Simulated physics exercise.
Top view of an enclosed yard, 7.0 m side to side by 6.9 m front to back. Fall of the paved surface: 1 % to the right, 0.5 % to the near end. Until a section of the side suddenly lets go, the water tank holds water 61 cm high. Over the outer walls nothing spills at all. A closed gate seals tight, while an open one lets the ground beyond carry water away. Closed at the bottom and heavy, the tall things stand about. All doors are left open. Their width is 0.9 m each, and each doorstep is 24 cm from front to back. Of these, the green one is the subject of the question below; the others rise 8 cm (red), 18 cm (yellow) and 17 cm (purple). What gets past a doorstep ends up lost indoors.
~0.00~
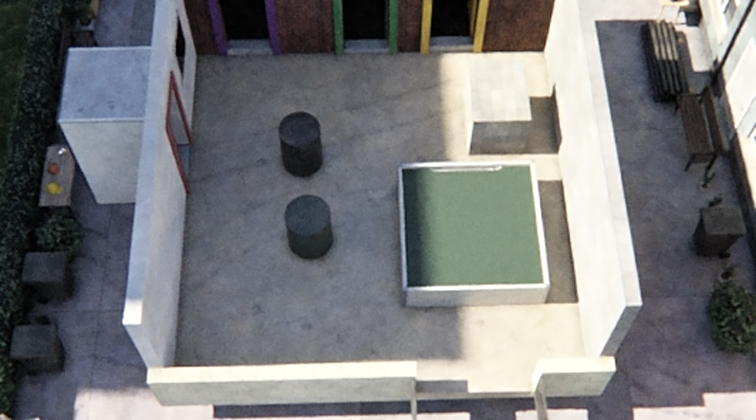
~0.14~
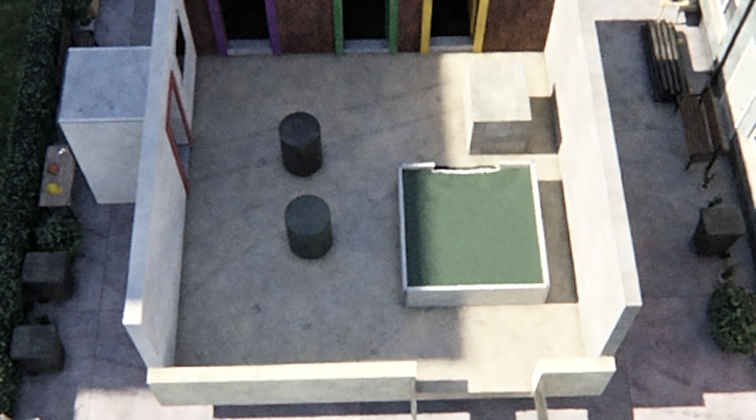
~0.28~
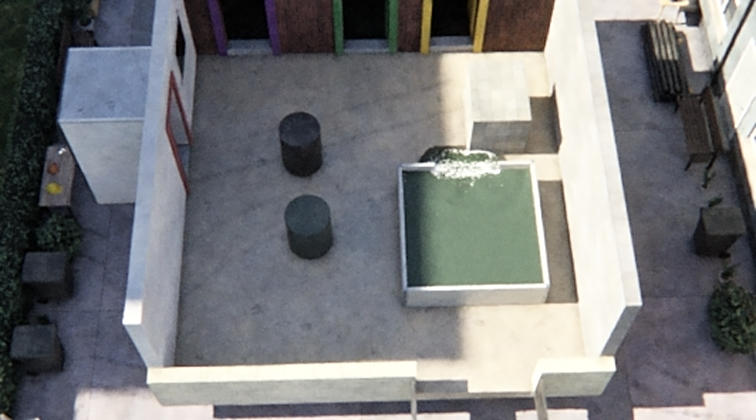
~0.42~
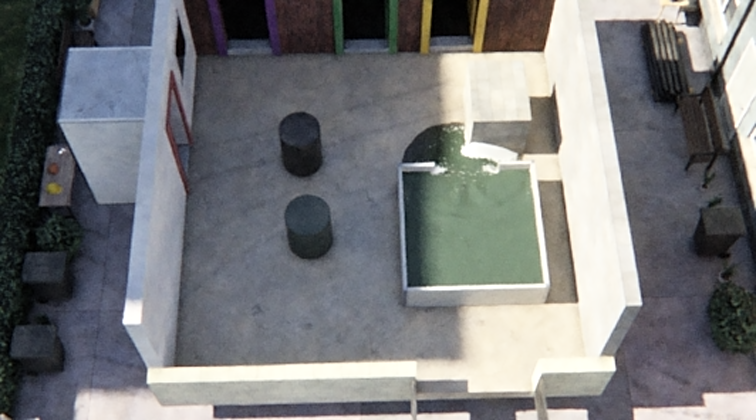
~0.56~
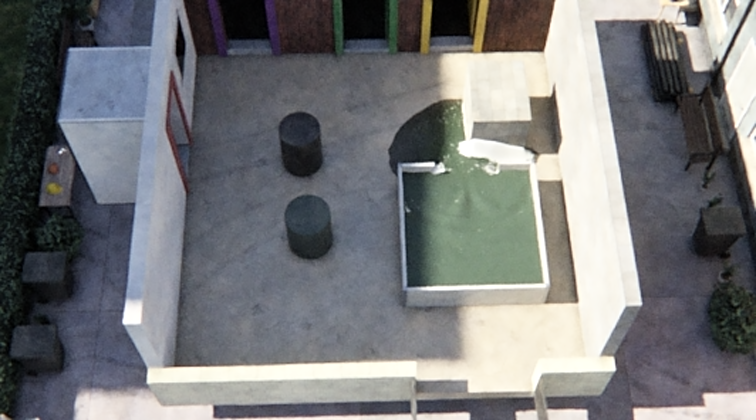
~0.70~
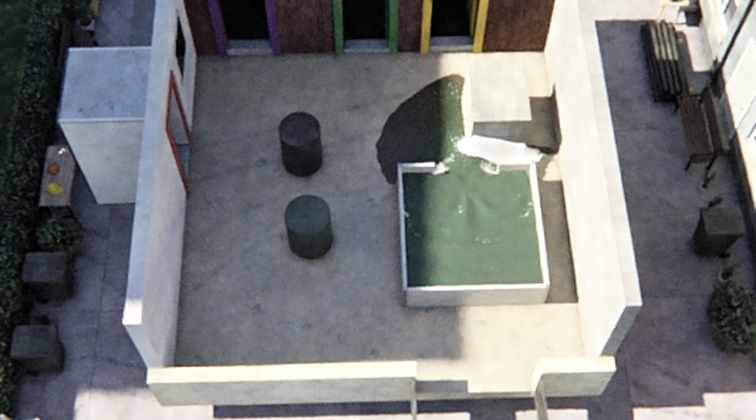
Green water broke through the far side of the square tank in a walled yard, splashed white at the gap, and spread across the pale floor in a widening dark patch behind it.
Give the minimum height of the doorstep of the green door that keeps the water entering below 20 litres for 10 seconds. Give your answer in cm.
Minimum height: About 16 cm.
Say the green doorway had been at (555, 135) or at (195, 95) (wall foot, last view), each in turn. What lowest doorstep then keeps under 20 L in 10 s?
Minimums: About 14.0 cm and 15 cm.
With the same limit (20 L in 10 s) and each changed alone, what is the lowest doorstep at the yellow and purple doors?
About 22 cm at yellow and 8.5 cm at purple.
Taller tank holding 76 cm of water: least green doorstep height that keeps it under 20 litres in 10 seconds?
You'd need a step of close to 21 cm.
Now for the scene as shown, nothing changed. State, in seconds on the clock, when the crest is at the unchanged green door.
I'd say near 1.8 seconds.
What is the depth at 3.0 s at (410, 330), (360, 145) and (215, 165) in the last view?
Going through the spots in order gives 0, 2 and 0 centimetres.
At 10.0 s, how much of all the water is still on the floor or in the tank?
Some 94 %.
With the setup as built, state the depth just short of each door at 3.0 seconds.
In cm - red: 0, green: 19, yellow: 21, purple: 8.
After 1.4 s water covers 20 % of the floor, deepest (49 cm) near (476, 160); it has not reached the green door.
After 3.0 s water covers 45 % of the floor, deepest (32 cm) near (476, 160); 19 cm at the green door, 34 litres in over its 12 cm doorstep.
After 10.0 s water covers 95 % of the floor, deepest (14 cm) near (580, 376); 8 cm at the green door, 54 litres in over its 12 cm doorstep.
At the green door as built, the water arrived by 1.5 s and peaked near 21 cm at 1.8 s.
With a doorstep of 13 cm, 43 litres would have come in within the 10 s; with 18 cm, 9 litres. So under 20 litres takes about 16 cm.
